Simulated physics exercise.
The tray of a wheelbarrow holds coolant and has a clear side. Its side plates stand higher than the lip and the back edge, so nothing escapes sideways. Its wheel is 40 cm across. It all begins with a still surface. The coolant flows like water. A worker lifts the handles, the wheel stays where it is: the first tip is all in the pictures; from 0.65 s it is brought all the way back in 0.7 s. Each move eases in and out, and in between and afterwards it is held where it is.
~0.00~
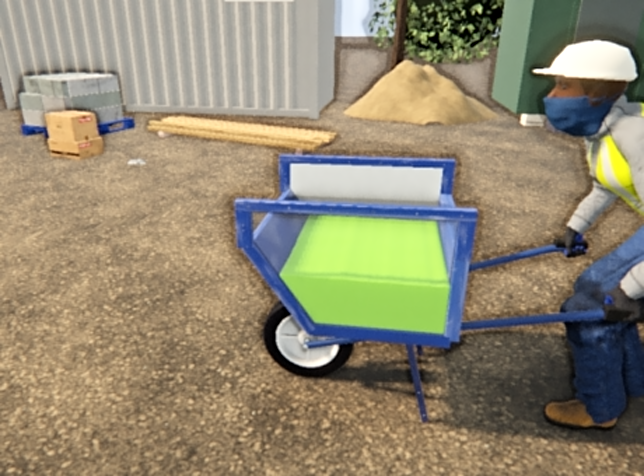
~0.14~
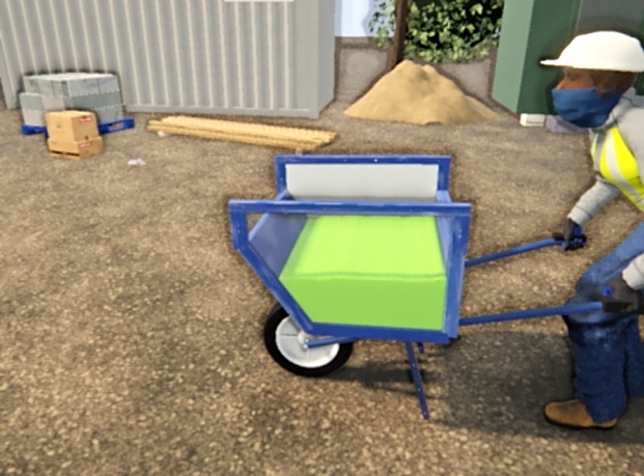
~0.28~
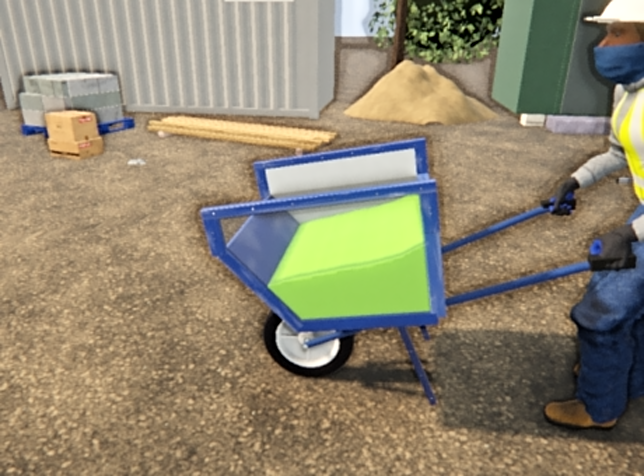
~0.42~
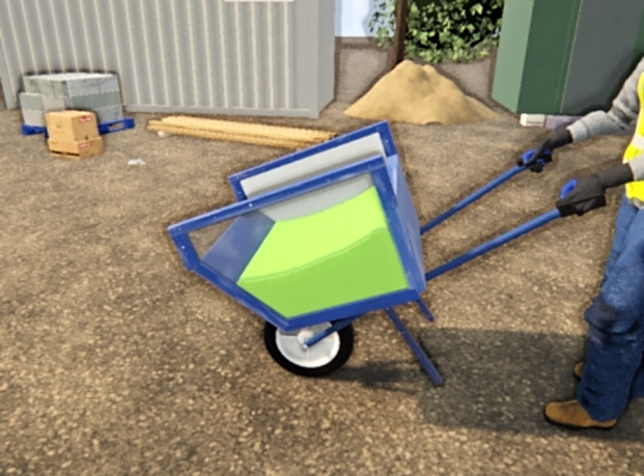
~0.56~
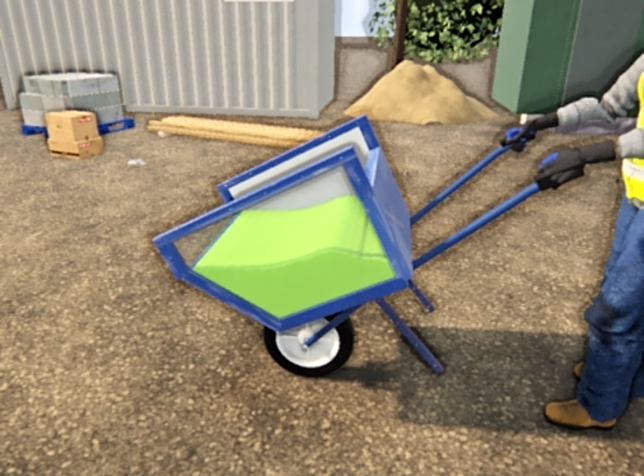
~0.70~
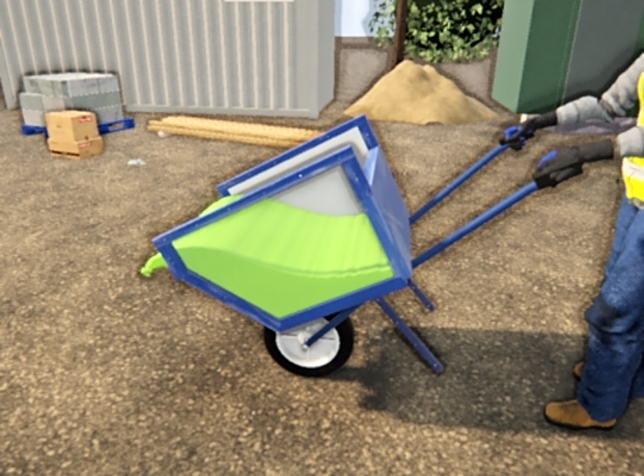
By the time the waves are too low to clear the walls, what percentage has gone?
It loses close to 55 per cent.
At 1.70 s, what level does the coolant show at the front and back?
About 0 cm in front and 56 cm behind.
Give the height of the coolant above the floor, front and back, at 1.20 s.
About 16 cm in front and 0 cm behind.
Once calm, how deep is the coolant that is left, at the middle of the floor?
Roughly 10 cm.
Then, 1.20 s in, the barrow is at 2° forwards, the surface stands 16 cm on the front, 0 cm on the back; the loss stands at 50 per cent, over the front.
Then, 1.70 s in, the surface stands 0 cm on the front, 56 cm on the back; the loss stands at 50 per cent, over the front.
Then, 2.15 s in, the surface stands 14 cm on the front, 11 cm on the back; the loss stands at 52 per cent, over the front.
Then, 4.24 s in, the loss stands at 55 per cent, over the front, 31 of 57 litres.
